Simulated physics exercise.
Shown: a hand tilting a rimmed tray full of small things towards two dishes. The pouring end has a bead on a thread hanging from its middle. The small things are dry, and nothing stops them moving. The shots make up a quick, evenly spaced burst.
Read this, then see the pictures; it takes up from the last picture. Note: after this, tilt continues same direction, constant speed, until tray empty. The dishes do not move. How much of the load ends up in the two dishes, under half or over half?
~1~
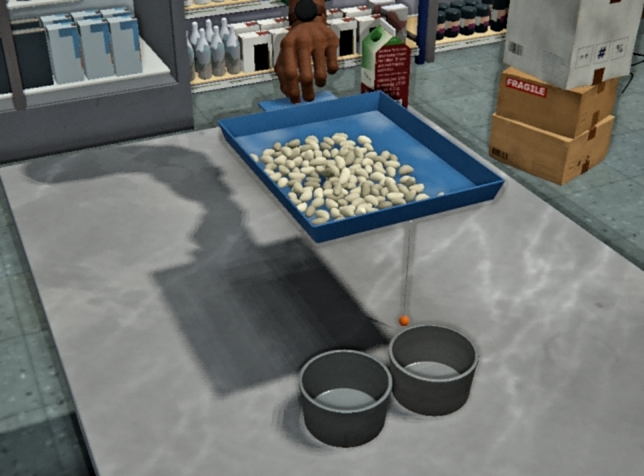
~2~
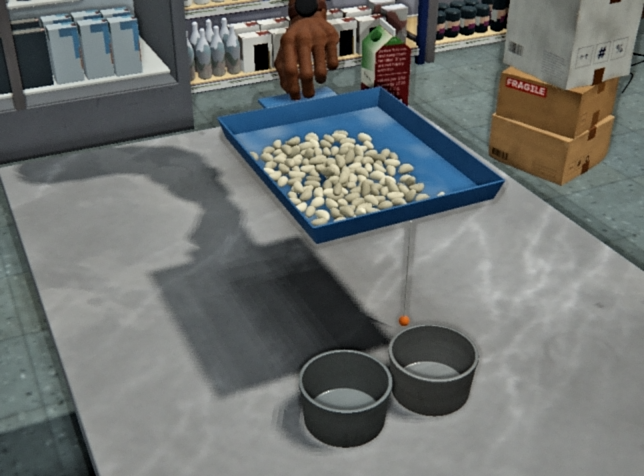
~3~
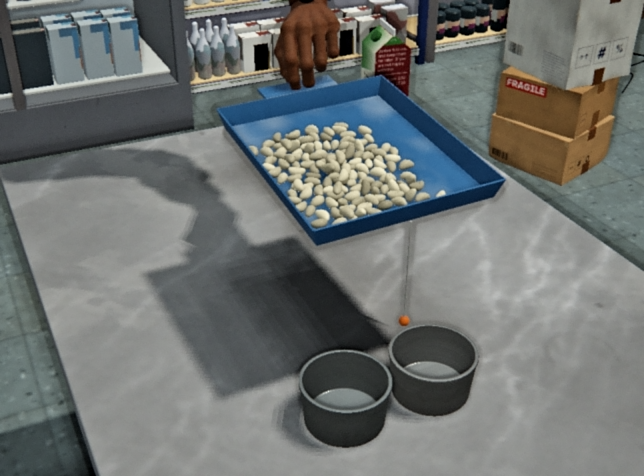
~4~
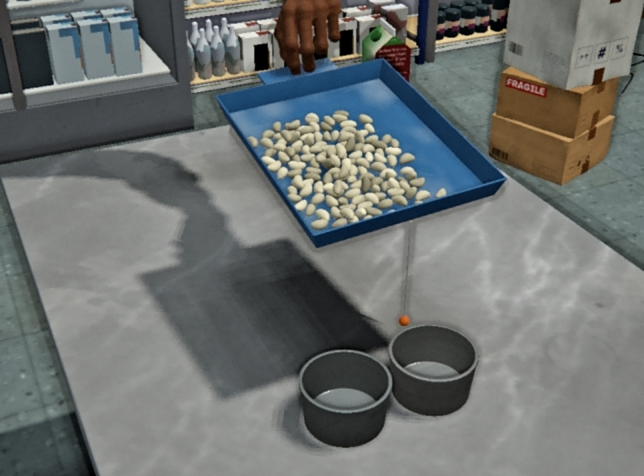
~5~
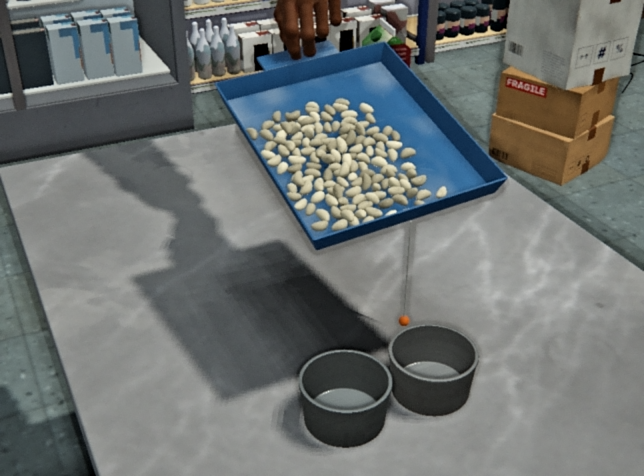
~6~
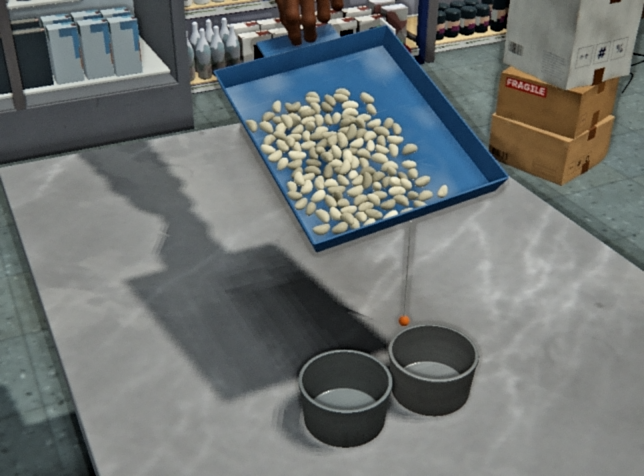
Over half.
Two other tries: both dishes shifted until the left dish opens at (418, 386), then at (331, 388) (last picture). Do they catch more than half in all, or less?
A minority, then a majority.
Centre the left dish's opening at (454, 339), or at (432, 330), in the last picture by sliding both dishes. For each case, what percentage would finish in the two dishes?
In the first position around 0 percent, in the second around 0 percent.
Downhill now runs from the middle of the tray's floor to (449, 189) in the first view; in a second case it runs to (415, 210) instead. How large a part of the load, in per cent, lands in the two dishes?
Near 0 % and, after that, 30 %.
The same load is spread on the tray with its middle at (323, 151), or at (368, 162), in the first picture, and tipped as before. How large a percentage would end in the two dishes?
Roughly 70 % and then 70 %.
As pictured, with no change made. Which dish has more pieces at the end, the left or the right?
I'd say more ends in the left-side one.
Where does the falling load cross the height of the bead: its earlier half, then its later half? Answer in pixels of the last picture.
At about (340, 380), then at (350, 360).
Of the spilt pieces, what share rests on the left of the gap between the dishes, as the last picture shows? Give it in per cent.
That would be roughly 50 per cent.
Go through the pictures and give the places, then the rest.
The first frame shows corners of the pouring end at (317, 222) and (496, 179), level; middle of the load at (335, 172), white beans; left dish at (366, 424); right dish at (455, 393); bead on its thread at (404, 321).
The second frame shows corners of the pouring end at (317, 223) and (496, 178), level; middle of the load at (335, 170).
The third frame shows corners of the pouring end at (317, 225) and (497, 177), tipped barely, lowest at the left corner; middle of the load at (335, 167).
The fourth frame shows corners of the pouring end at (317, 229) and (498, 176), tipped a little, lowest at the left corner; middle of the load at (336, 161).
The fifth frame shows corners of the pouring end at (317, 233) and (499, 175), tipped a little, lowest at the left corner; middle of the load at (336, 157).
The sixth frame shows corners of the pouring end at (318, 237) and (500, 175), tipped clearly, lowest at the left corner; middle of the load at (337, 153); left dish at (366, 424); right dish at (455, 393).
Soon after the last picture, tray tipped steeply; nearly all on the tray; a stray few in the air.
A little later, tray tipped past a quarter turn; a small part on the tray; about a third in the left dish; a stray few in the right dish; a small part outside both; about half in the air.
Later still, tray tipped past a quarter turn; about two thirds in the left dish; a small part in the right dish; about a third outside both.
At rest, tray tipped past a quarter turn; about two thirds in the left dish; a small part in the right dish; about a third outside both.
